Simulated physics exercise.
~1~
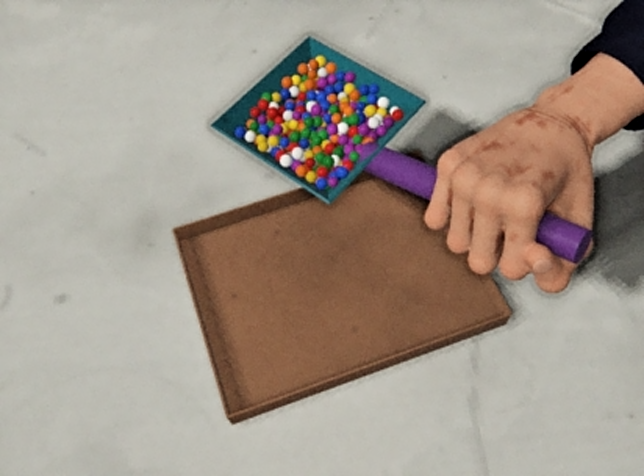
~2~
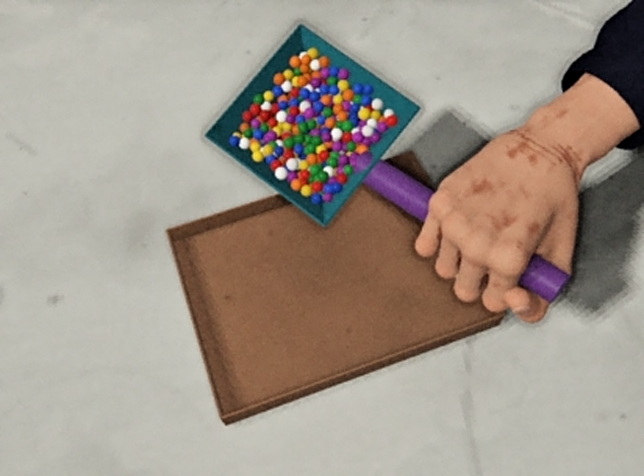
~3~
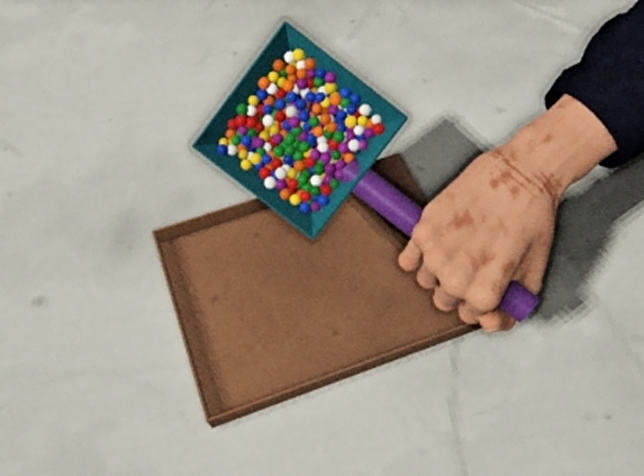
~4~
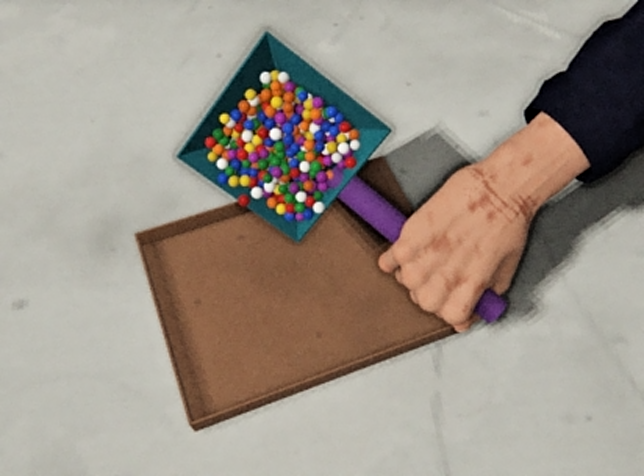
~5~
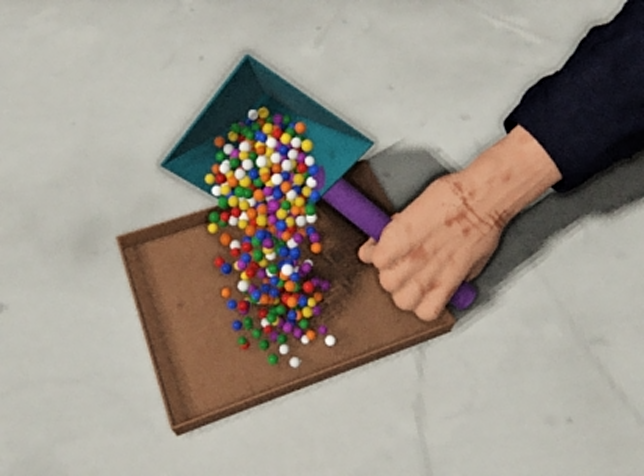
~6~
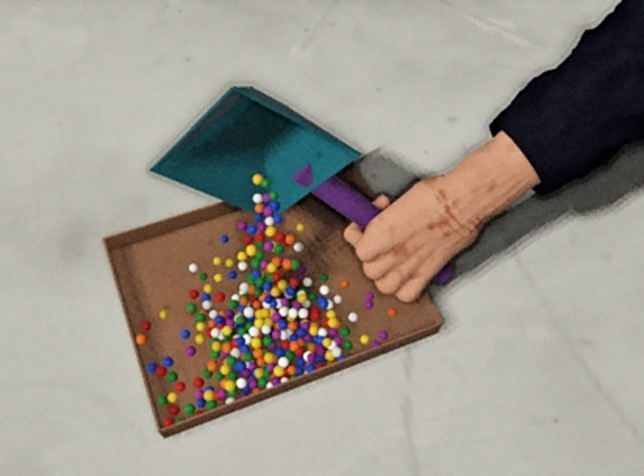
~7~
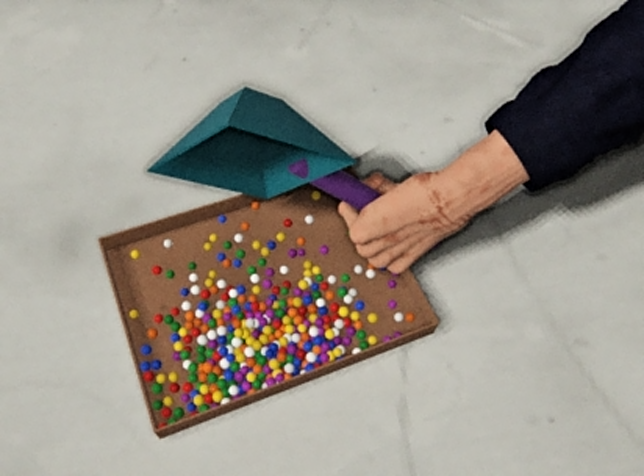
Brightly coloured beads fill a teal scoop, its purple handle gripped by a dark-sleeved hand at the right, above a shallow brown tray on a pale grey surface. Seen from above at an angle, the scoop tilts steadily towards the tray while the view drifts slightly right. The beads first shift towards the lower side, then pour over the edge in a thick stream. They pile up near the front of the tray and scatter as the stream thins. Finally the hand holds the emptied, overturned scoop above beads spread across the tray.
